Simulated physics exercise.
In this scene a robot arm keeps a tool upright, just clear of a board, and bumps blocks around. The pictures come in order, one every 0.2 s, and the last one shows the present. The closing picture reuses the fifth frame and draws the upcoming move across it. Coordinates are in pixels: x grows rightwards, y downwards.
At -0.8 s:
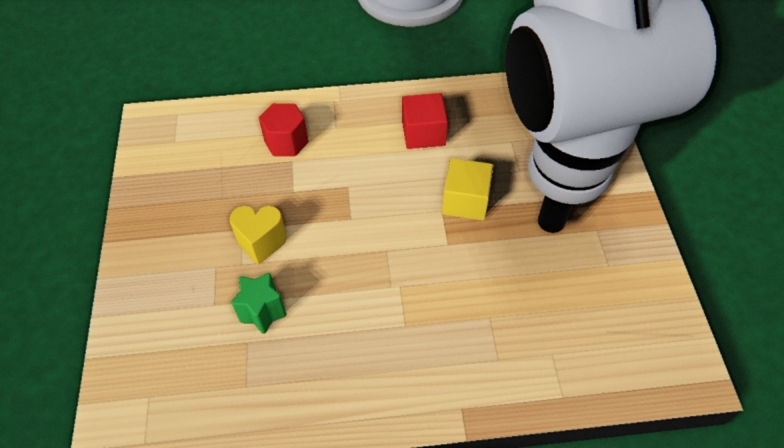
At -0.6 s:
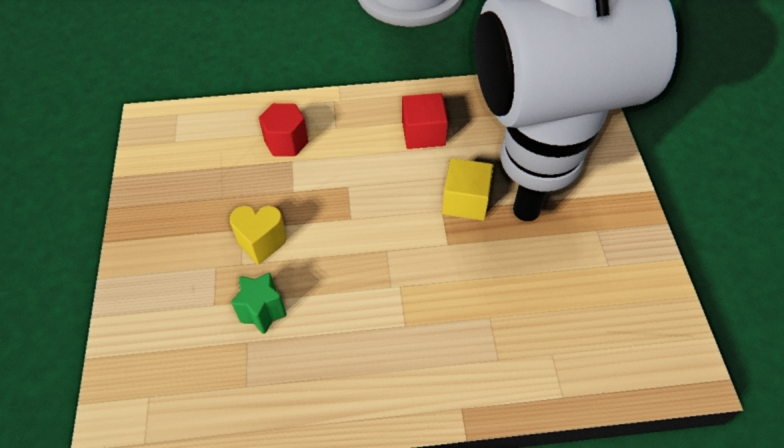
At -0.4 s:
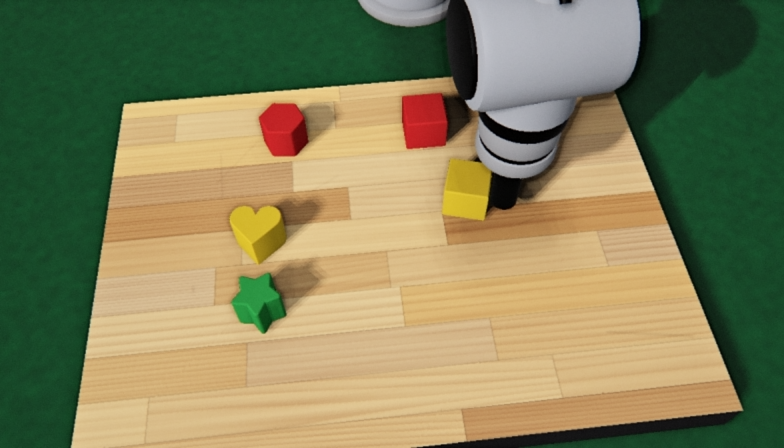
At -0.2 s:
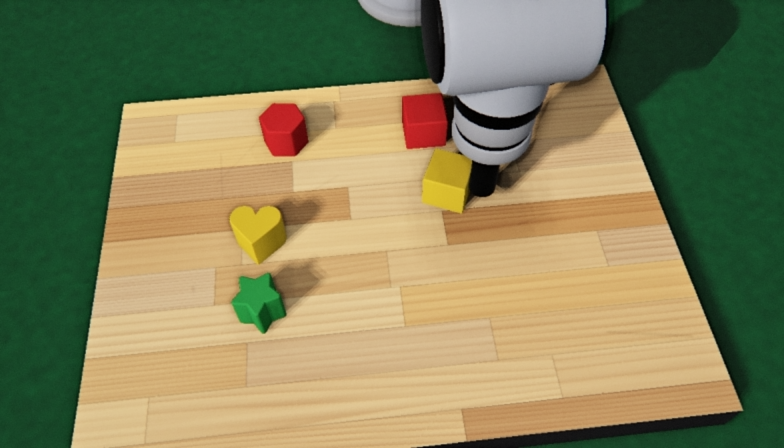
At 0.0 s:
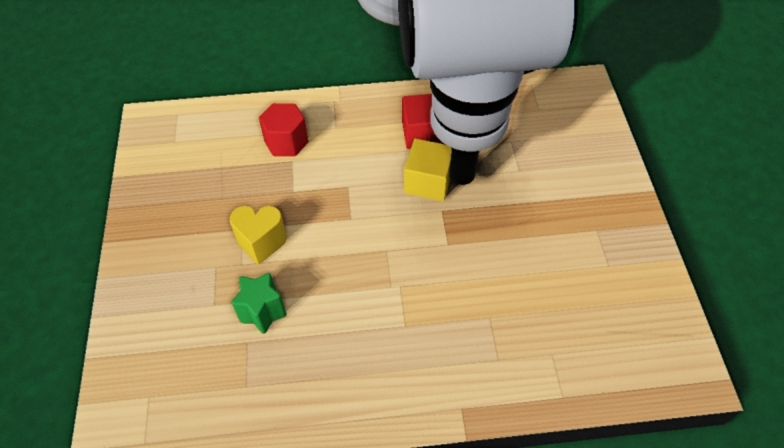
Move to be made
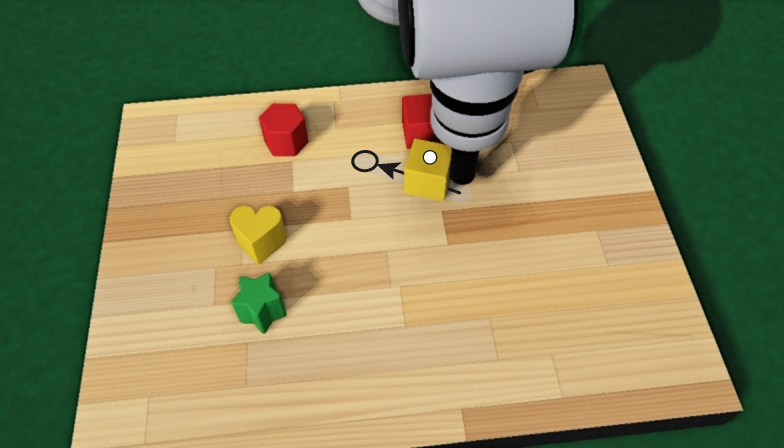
Robot arm moving left across a wooden board and pushing a yellow cube left toward a red cube, other blocks staying still.
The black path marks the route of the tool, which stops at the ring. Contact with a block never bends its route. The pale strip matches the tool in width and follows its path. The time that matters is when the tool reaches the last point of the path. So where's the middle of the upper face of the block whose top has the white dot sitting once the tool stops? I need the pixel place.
It is at (344, 116).
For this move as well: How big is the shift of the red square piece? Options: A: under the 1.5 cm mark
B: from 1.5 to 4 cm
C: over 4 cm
(A)
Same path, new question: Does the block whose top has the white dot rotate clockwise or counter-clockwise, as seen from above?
From overhead, the rotation is clockwise.
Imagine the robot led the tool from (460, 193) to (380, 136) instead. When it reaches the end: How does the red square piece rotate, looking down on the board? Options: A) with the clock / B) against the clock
A.
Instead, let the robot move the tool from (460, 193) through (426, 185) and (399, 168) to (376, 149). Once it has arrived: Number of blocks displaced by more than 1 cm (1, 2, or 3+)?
It's going to be one.
Drawn move, from (460, 193) directly to (365, 161); the dot is on the yellow square piece.
On the path given first. One third of the way, tool (429, 164); yellow square piece (399, 144).
Two thirds of the way, tool (395, 152); yellow square piece (369, 130), turned 20° clockwise.
At the end, tool (364, 143); red square piece still; yellow square piece (344, 116), turned 45° clockwise.
